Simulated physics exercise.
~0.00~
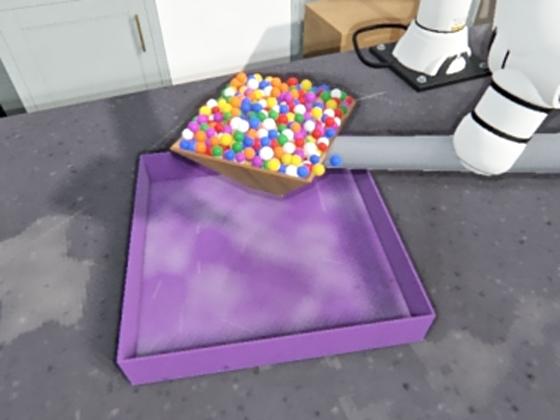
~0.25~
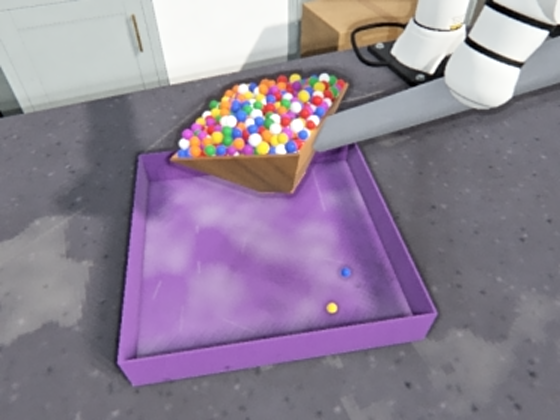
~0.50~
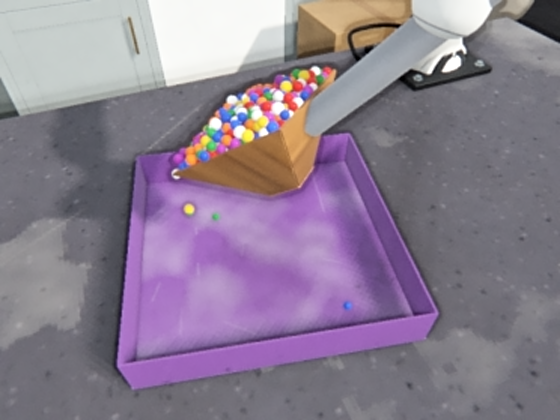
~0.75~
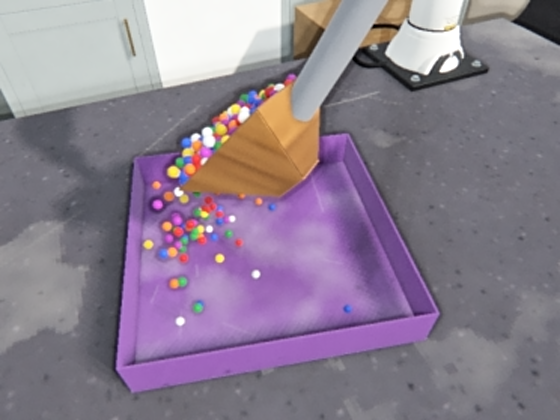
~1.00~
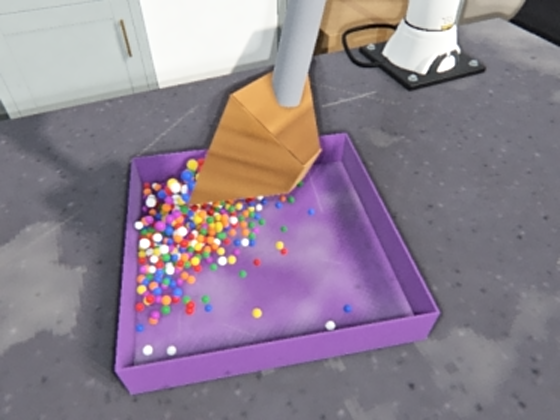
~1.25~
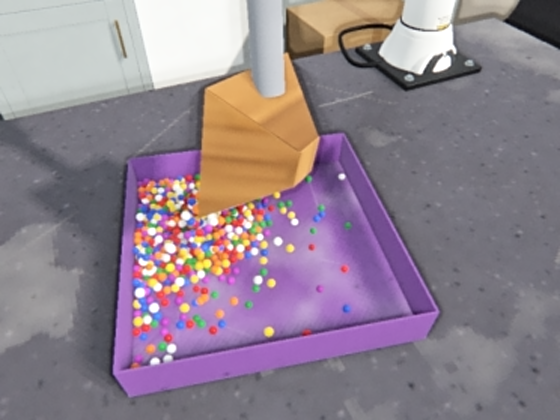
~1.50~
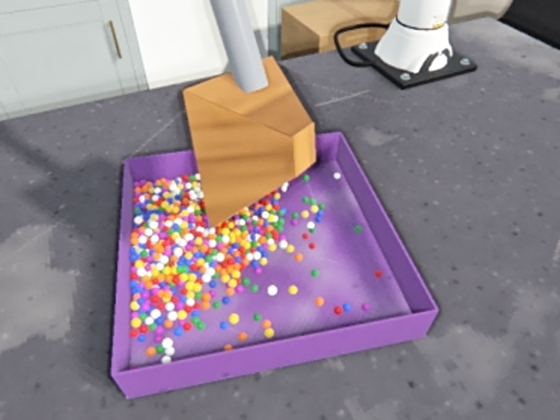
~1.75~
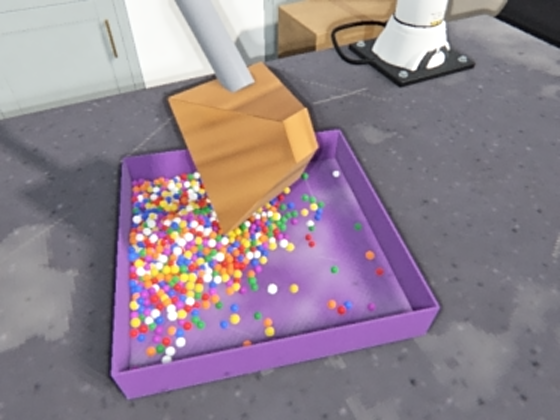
A robot arm tips a wooden scoop, pouring all its colourful beads into a purple tray.
